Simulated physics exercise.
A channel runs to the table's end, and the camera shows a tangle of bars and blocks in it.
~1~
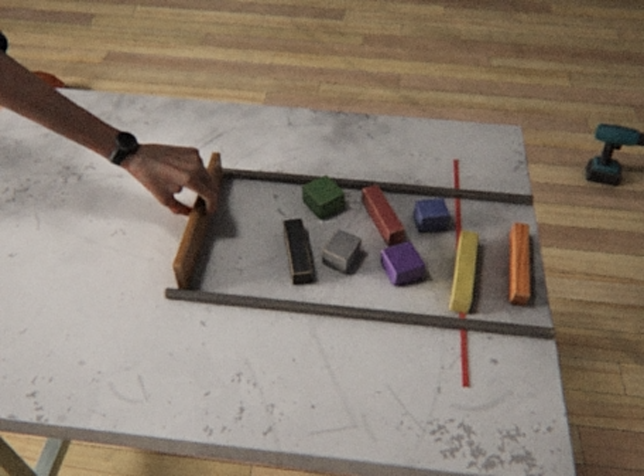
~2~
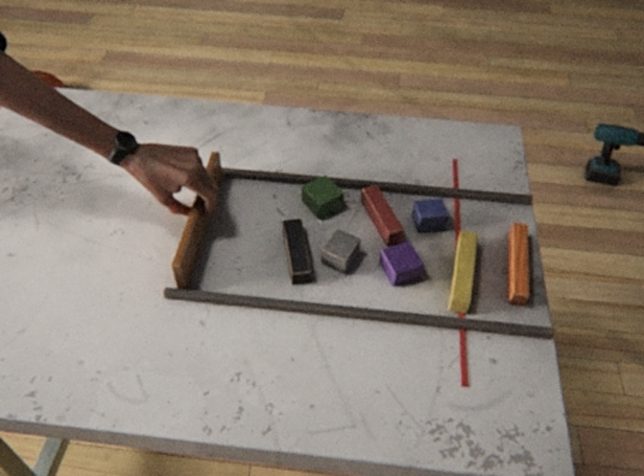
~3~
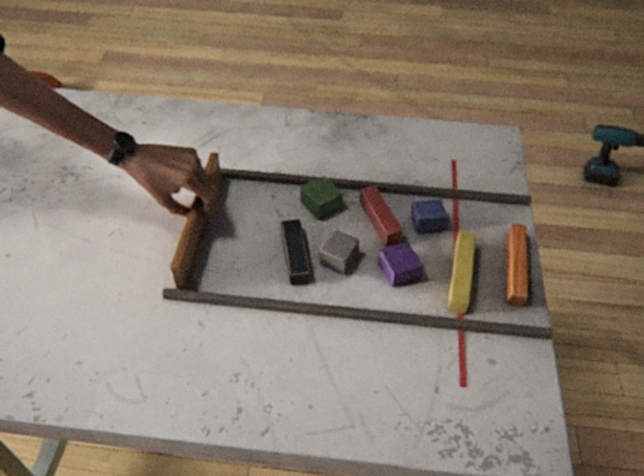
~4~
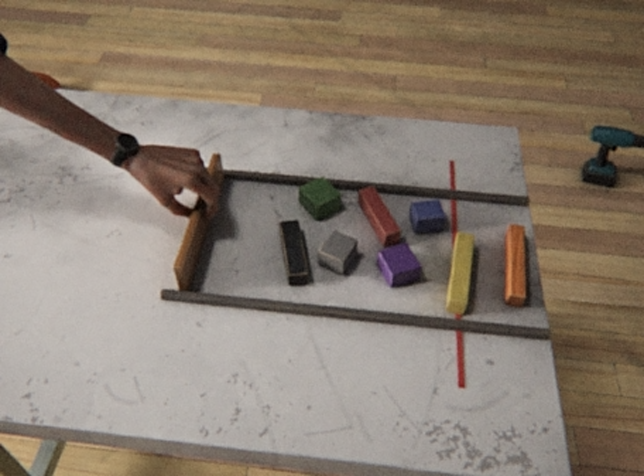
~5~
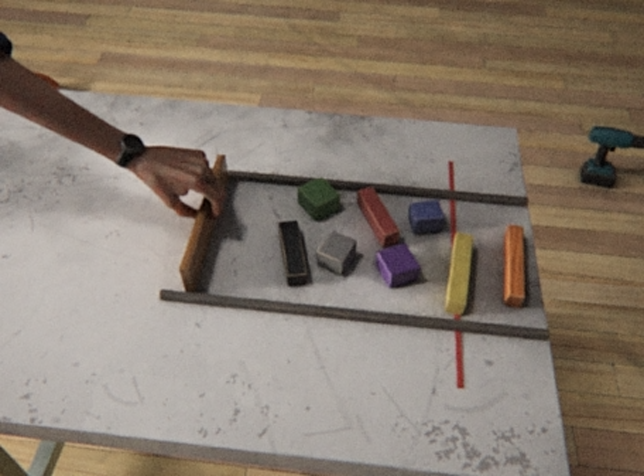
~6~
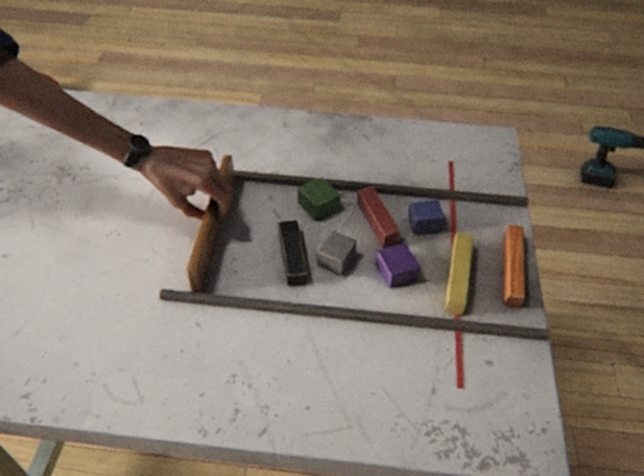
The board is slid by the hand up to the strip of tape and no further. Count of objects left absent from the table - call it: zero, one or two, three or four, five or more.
My call is one or two.
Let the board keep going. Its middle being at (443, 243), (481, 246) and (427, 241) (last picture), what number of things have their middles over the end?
Per position: 1 / 4 / 0.
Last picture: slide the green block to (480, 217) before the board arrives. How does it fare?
It simply keeps its place on top.
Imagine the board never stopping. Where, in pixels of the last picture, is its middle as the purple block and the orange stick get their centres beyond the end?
First one: Around (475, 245). Other one: Around (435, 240).
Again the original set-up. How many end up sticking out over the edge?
So the number is 0.
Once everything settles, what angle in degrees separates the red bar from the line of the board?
Some 0 degrees.
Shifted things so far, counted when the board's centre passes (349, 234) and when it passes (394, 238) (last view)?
I make it 5 at the first spot and 7 at the other.
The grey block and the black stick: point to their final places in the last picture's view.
Roughly at (491, 266) and at (467, 270), in that order.
Soon after, none off yet; orange stick at rest near (514, 264); yellow bar at rest near (459, 272); blue block at rest near (426, 217).
After that, none off yet; orange stick at rest near (514, 264); yellow bar displaced a little near (471, 274); blue block displaced about its own width near (446, 220).
In the end, the number that fall off is one or two; gone, yellow bar and orange stick.
